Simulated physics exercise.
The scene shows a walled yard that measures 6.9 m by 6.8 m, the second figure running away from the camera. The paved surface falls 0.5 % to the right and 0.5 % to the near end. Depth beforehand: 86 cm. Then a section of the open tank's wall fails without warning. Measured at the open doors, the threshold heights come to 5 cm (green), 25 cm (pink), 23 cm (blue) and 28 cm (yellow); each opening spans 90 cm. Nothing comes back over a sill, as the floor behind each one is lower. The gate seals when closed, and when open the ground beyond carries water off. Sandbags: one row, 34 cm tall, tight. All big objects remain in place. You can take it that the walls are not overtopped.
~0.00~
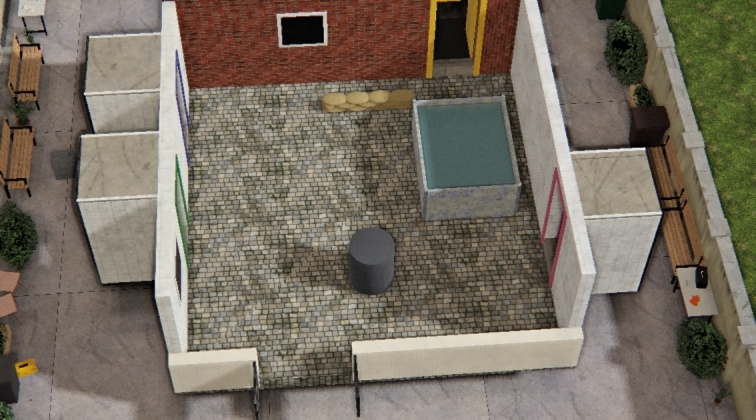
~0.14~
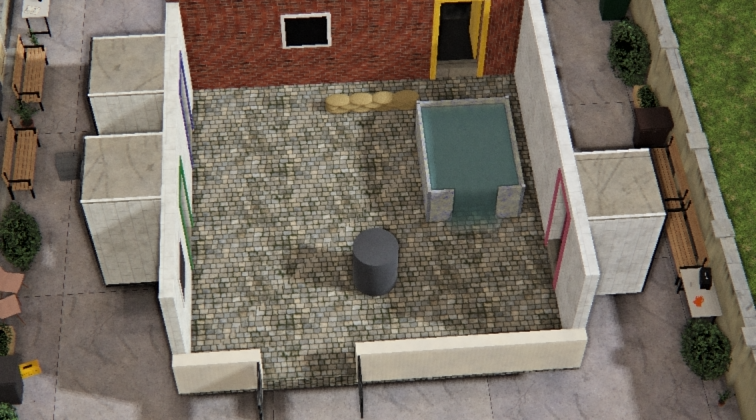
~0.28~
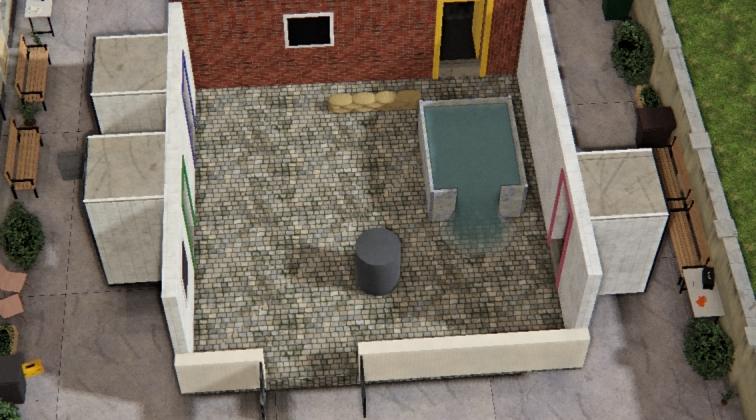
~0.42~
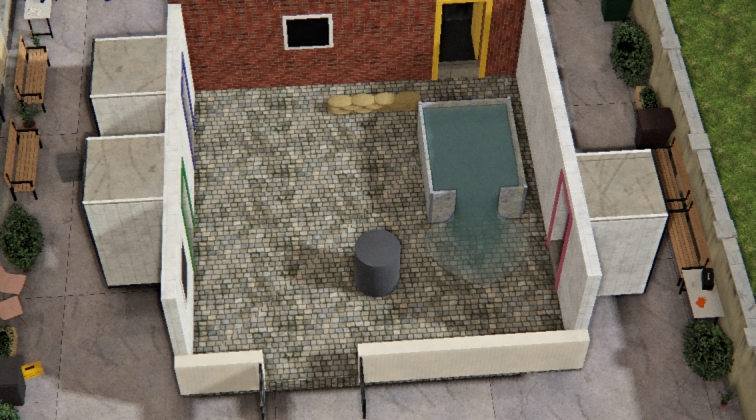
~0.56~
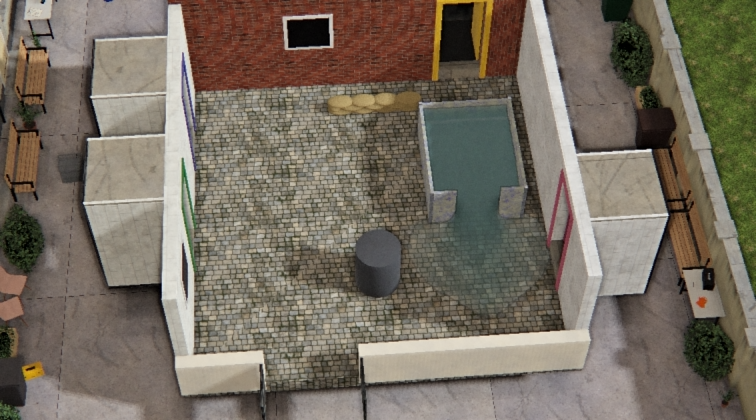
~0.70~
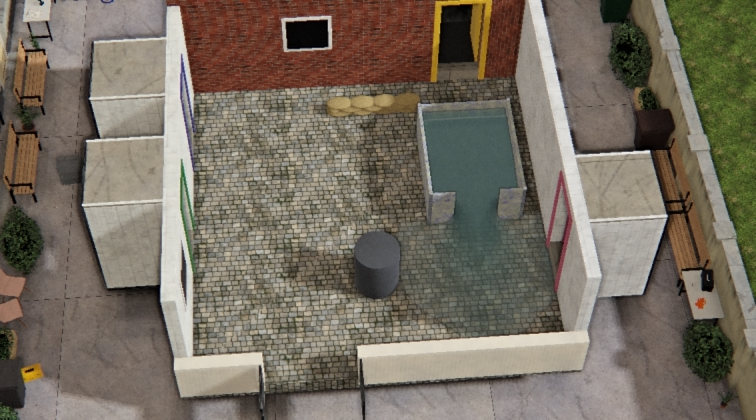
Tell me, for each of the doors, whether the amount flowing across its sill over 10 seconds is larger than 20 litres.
For 10 seconds: The green door, larger; the pink door, not larger; the blue door, not larger; the yellow door, not larger.
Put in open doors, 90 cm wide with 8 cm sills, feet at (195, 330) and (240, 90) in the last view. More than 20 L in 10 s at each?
Well, the first one ends up on the high side, the second one on the low side.
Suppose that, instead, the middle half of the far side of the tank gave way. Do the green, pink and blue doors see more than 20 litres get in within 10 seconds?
Note: Green short of the mark, pink short of the mark, blue short of the mark.
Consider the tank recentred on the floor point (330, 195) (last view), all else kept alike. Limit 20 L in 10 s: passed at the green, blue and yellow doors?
Well, green ends up inside the mark, blue ends up inside the mark and yellow ends up inside the mark.
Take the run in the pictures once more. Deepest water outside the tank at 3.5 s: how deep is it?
About 28 cm at most.
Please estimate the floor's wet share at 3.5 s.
About 40 per cent.
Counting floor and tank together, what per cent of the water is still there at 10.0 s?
About 88 percent of the water remains.
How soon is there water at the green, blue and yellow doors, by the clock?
Green: 4.0 s; blue: 5.5 s; yellow: 6.5 s.
After 1.4 s water covers 25 % of the floor and is deepest (56 cm) near (564, 344); green door not reached, pink door 23 cm at the sill, 0 L in, blue door not reached, yellow door not reached.
After 2.2 s water covers 30 % of the floor and is deepest (44 cm) near (527, 355); green door not reached, pink door 17 cm at the sill, 0 L in, blue door not reached, yellow door not reached.
After 3.5 s water covers 40 % of the floor and is deepest (28 cm) near (489, 299); green door not reached, pink door 19 cm at the sill, 0 L in, blue door not reached, yellow door not reached.
After 6.0 s water covers 60 % of the floor and is deepest (20 cm) near (556, 353); green door 9 cm at the sill, 22 L in, pink door 11 cm at the sill, 0 L in, blue door 3 cm at the sill, 0 L in, yellow door not reached.
After 10.0 s water covers 95 % of the floor and is deepest (12 cm) near (556, 353); green door 5 cm at the sill, 40 L in, pink door 8 cm at the sill, 0 L in, blue door 3 cm at the sill, 0 L in, yellow door 5 cm at the sill, 0 L in.
